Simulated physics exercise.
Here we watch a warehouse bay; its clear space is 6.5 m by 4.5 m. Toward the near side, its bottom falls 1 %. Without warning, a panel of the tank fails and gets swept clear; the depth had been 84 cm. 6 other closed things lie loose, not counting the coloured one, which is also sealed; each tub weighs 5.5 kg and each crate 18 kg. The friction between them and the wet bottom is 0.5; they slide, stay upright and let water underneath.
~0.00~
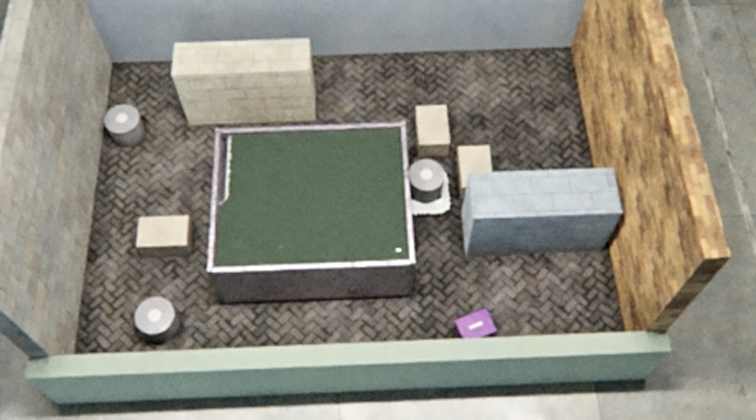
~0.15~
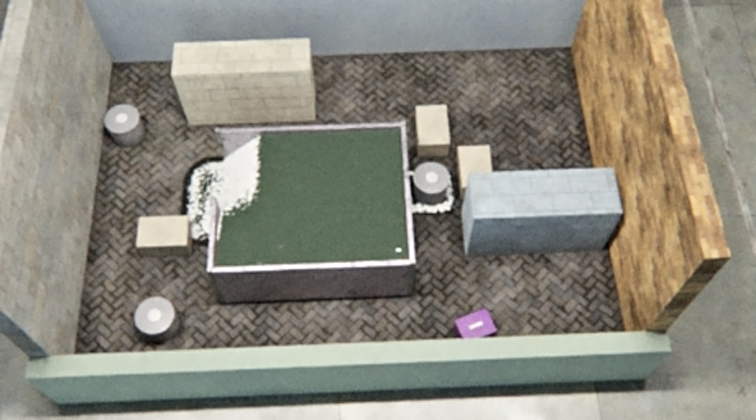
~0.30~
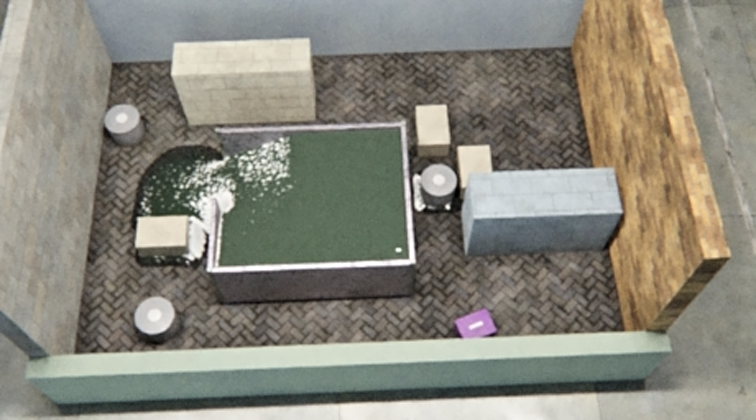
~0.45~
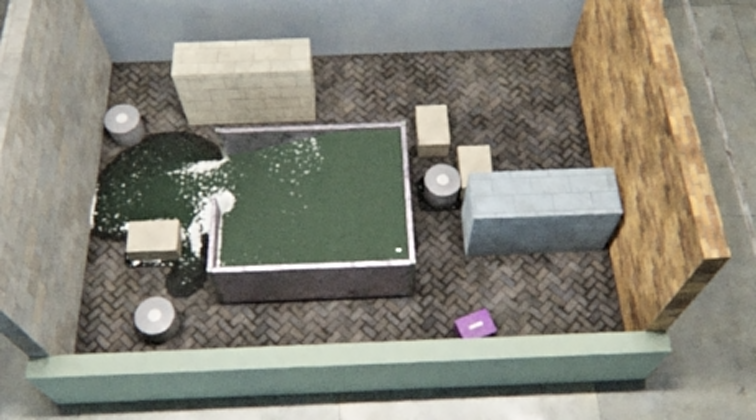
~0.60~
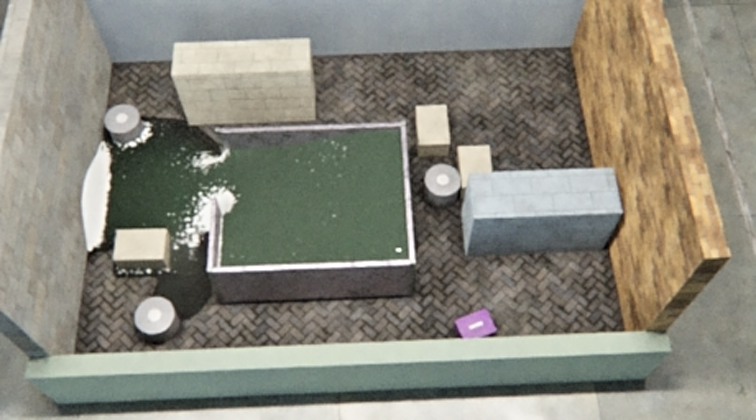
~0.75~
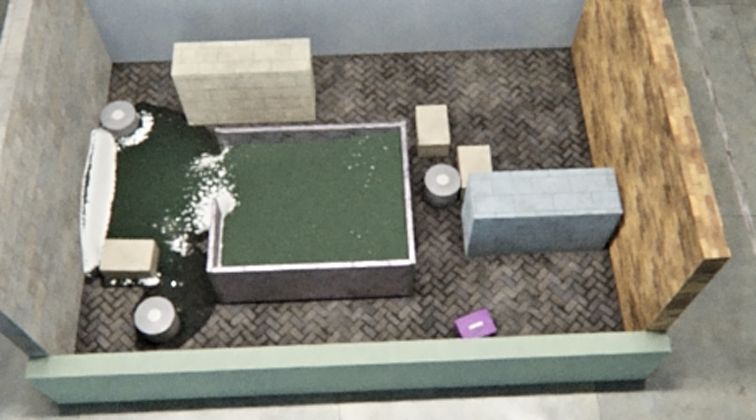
A walled warehouse bay with a dark herringbone floor is seen from high above by a still camera. A tank of dark green water stands mid-floor among pale boxes, grey cylinders, a beige block behind, a blue-grey block at right and a purple tote in front. The tank's left side opens, foaming water spreads to the left wall, and the left box slides left while the cylinder beside the tank shifts slightly right.
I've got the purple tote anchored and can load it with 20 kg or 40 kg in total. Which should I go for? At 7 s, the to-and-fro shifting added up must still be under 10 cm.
Neither will be enough.
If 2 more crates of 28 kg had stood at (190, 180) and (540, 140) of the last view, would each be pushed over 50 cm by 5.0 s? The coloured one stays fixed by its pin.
One by one: Bigger shift, smaller shift.
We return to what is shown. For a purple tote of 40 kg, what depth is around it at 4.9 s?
10 cm, roughly.
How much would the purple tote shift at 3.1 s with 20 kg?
About 0 cm off its spot.
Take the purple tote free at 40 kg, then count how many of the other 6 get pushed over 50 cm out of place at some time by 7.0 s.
3.
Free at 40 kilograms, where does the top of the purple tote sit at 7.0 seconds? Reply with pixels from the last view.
Position estimate: Around (508, 316).
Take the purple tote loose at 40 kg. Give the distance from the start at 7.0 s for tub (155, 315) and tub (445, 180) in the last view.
So you get 500 cm for the one named first, 40 cm for the other.
After 1.4 s the purple tote would be 0 cm from its start with 20 kg and 0 cm from its start with 40 kg; 0 cm of water round it then.
After 3.1 s the purple tote would be 0 cm from its start with 20 kg and 0 cm from its start with 40 kg; 1 cm of water round it then.
After 4.9 s the purple tote would be 152 cm from its start with 20 kg and 39 cm from its start with 40 kg; 10 cm of water round it then.
After 7.0 s the purple tote would be 136 cm from its start with 20 kg and 40 cm from its start with 40 kg; 22 cm of water round it then.
